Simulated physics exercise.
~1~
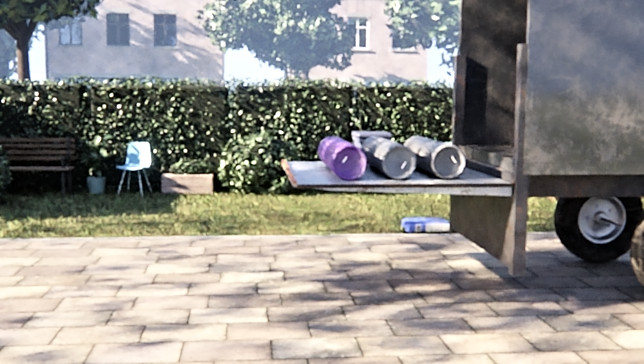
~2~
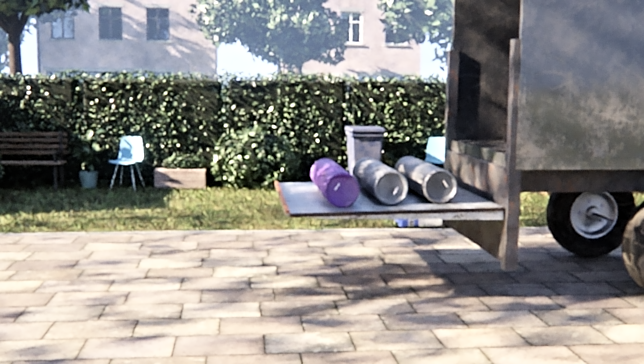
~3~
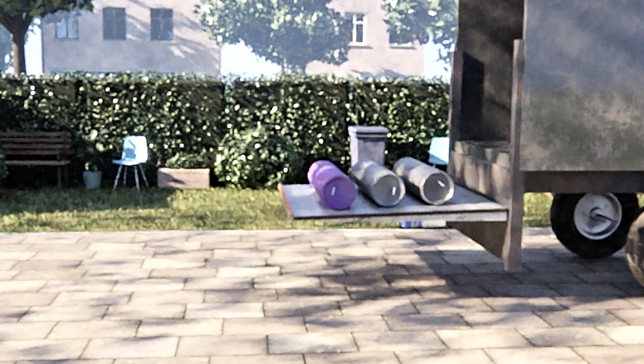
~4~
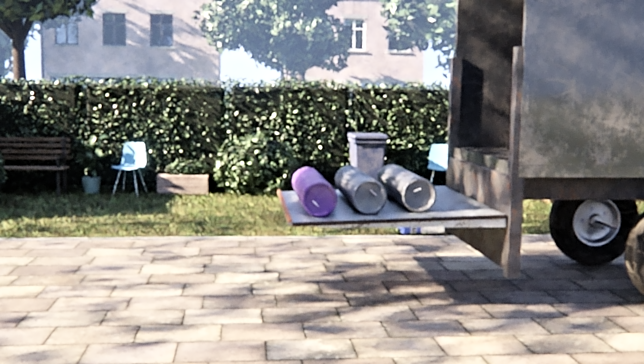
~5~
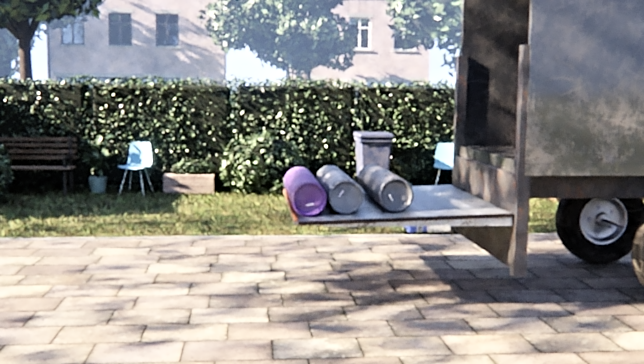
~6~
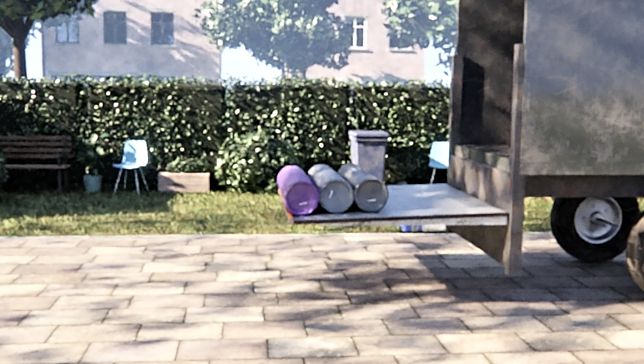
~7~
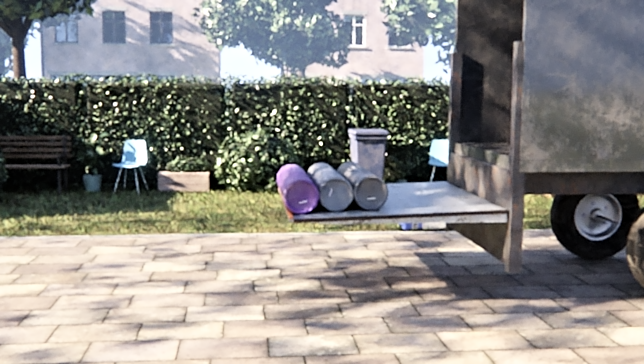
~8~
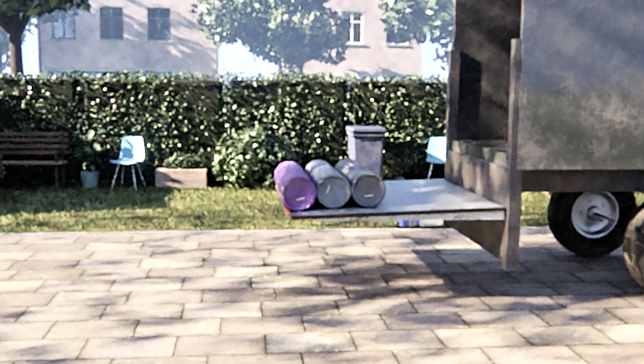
A purple cylinder and two grey ones roll left on a lowered tail-lift and stop at its edge.
